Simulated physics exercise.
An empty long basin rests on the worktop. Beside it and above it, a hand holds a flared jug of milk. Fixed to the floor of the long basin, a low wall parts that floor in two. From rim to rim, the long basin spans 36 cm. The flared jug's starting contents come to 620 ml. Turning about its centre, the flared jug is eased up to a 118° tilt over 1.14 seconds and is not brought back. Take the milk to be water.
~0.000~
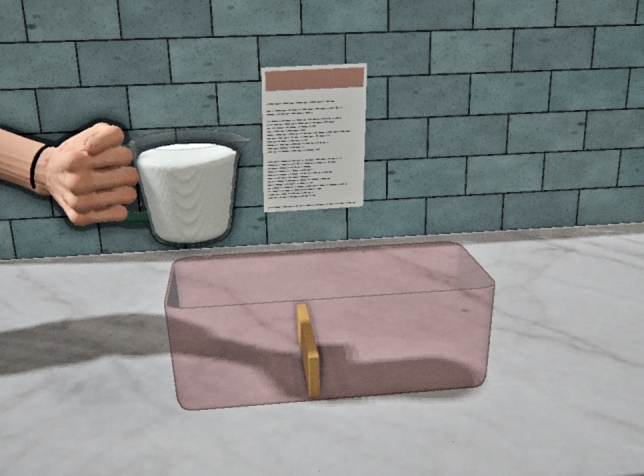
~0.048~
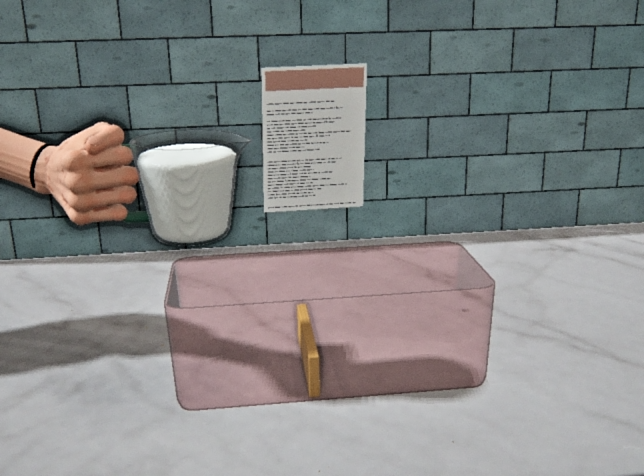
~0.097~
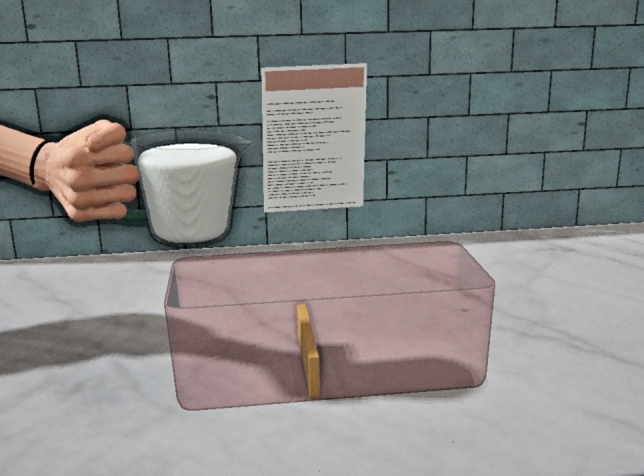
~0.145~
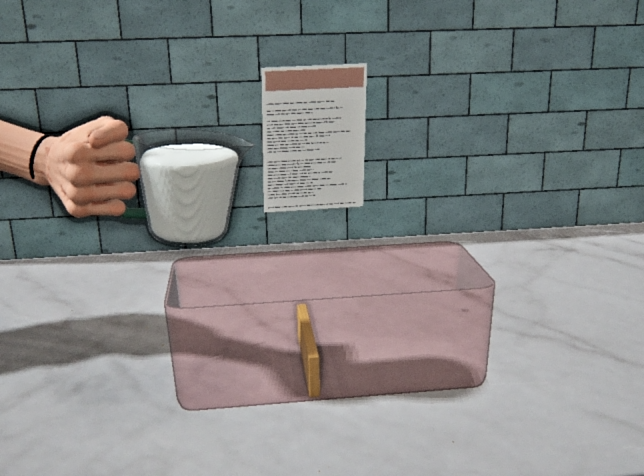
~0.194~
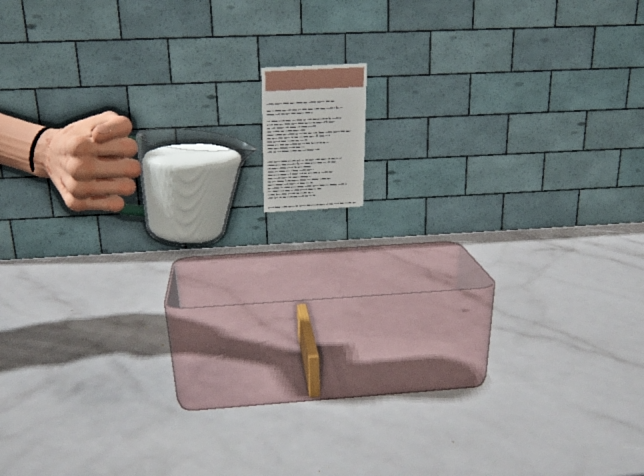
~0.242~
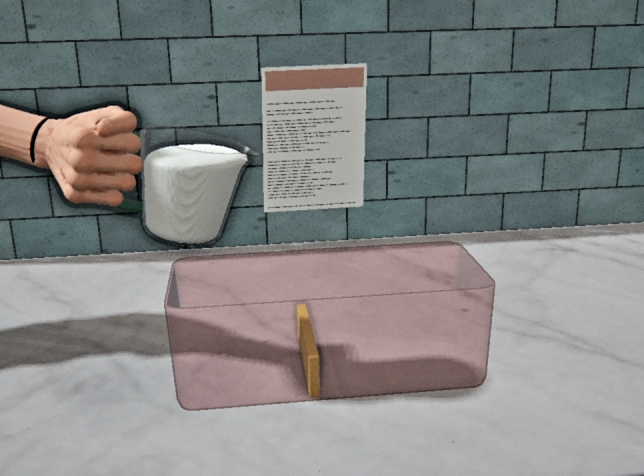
On a marble worktop against a blue-green tiled wall, a hand at the left holds a flared jug of white milk above an empty pink see-through basin with a low yellow divider, and slowly tilts the jug slightly rightward.
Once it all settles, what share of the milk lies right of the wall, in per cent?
48 %.
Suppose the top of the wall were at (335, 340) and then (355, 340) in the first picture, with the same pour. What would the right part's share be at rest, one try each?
In order, 15 and 10 per cent.
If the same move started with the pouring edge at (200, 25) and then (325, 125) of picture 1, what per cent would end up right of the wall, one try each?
The first try gives around 25 percent, the second around 95 percent.
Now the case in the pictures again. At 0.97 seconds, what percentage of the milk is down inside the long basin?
About 88 %.
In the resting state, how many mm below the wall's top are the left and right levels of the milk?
On the left it's about 38 mm; on the right, about 42 mm.
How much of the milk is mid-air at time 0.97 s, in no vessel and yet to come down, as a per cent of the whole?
Some 5 % is up in the air.
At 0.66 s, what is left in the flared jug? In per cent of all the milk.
About 64 per cent.
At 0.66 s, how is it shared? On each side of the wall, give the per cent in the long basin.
I'd say some 1 in a hundred on the left and 14 on the right.
By 0.66 s the tilt is 74° and 64 per cent is still to pour, 1 is left of the wall and 14 right of it.
By 0.97 s the tilt is 112° and 7 per cent is still to pour, 41 is left of the wall and 47 right of it.
By 1.29 s the tilt is 118° and 0 per cent is still to pour, 52 is left of the wall and 48 right of it.
By 1.64 s the tilt is 118° and 0 per cent is still to pour, 52 is left of the wall and 48 right of it.
At rest 52 per cent lies left of the wall, 48 right of it and 0 outside.
